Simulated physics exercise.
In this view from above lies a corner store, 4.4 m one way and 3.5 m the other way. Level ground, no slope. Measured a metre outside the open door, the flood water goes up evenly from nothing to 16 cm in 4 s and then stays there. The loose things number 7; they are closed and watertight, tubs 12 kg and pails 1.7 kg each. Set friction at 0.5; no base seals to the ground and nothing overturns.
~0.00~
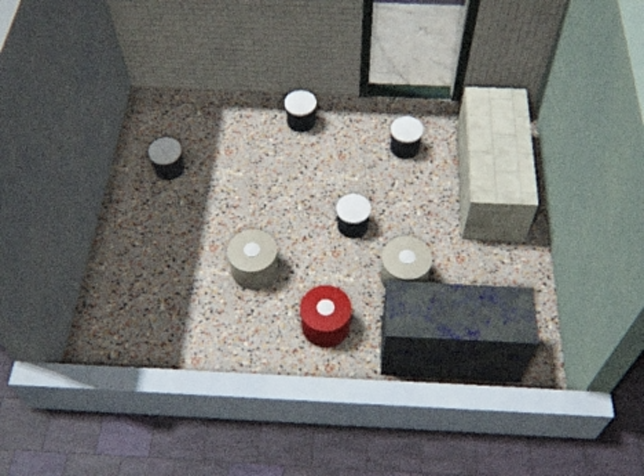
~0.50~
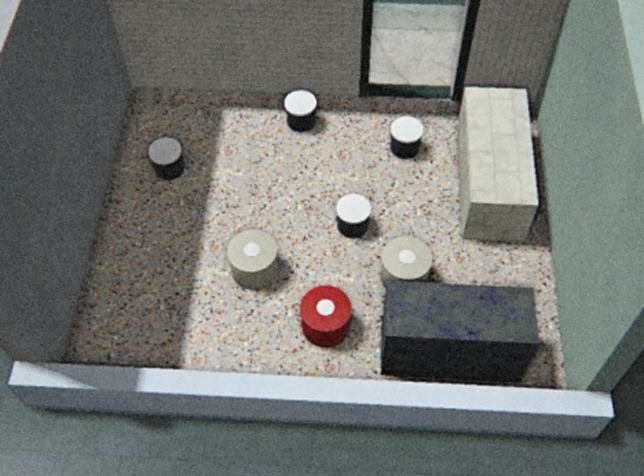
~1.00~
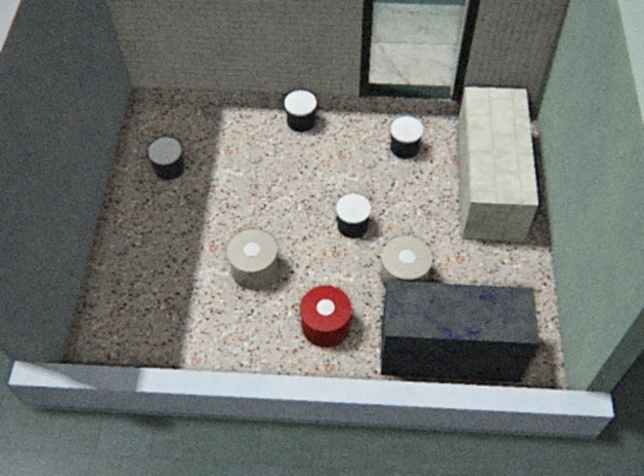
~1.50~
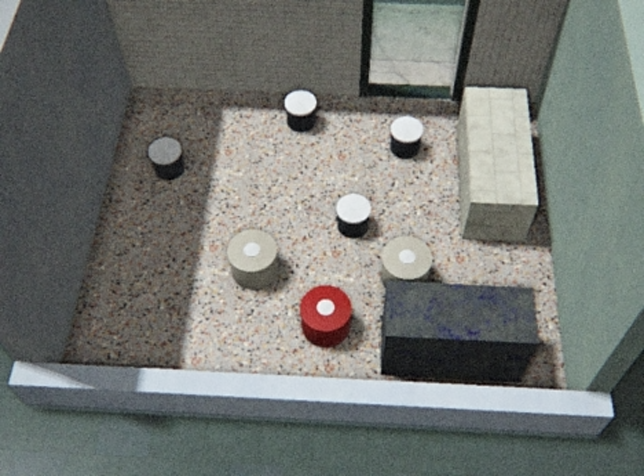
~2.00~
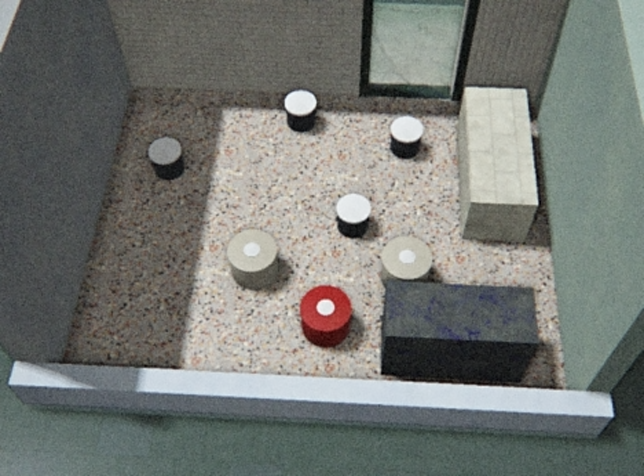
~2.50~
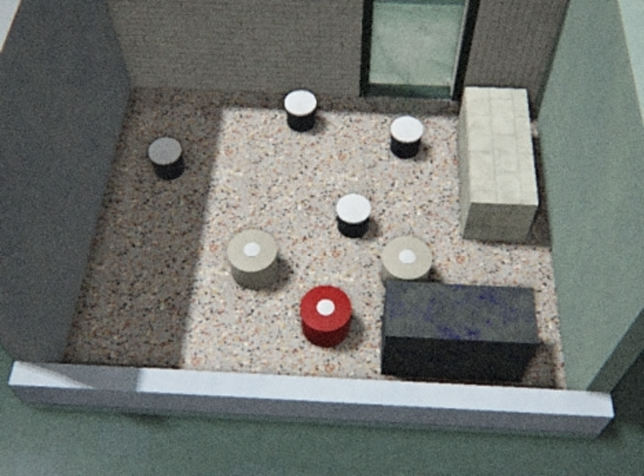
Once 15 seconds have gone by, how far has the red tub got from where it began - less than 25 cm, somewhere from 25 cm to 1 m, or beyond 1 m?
It should cover a long stretch.
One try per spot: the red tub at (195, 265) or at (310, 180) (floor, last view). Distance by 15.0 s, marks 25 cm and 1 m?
In that order: It remains where it is; it remains where it is.
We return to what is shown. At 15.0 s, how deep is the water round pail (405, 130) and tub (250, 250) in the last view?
About 6 and 8 cm.
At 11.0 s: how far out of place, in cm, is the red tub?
By that time, close to 30 cm.
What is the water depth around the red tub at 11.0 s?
Roughly 6 cm.
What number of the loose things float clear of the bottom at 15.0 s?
At that time the total is 7.
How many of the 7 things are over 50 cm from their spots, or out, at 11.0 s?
I make it 3.
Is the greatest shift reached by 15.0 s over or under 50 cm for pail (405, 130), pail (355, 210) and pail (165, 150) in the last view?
In turn: Beyond, beyond, beyond.
After 3.5 s the red tub is near (326, 308), 0.0 m from its start, aground; 0 afloat.
After 6.8 s the red tub is near (326, 308), 0.0 m from its start, aground; 1 afloat.
After 11.0 s the red tub is near (312, 331), 0.3 m from its start, aground; 4 afloat.
After 15.0 s the red tub is near (169, 323), 1.3 m from its start, afloat; 7 afloat.
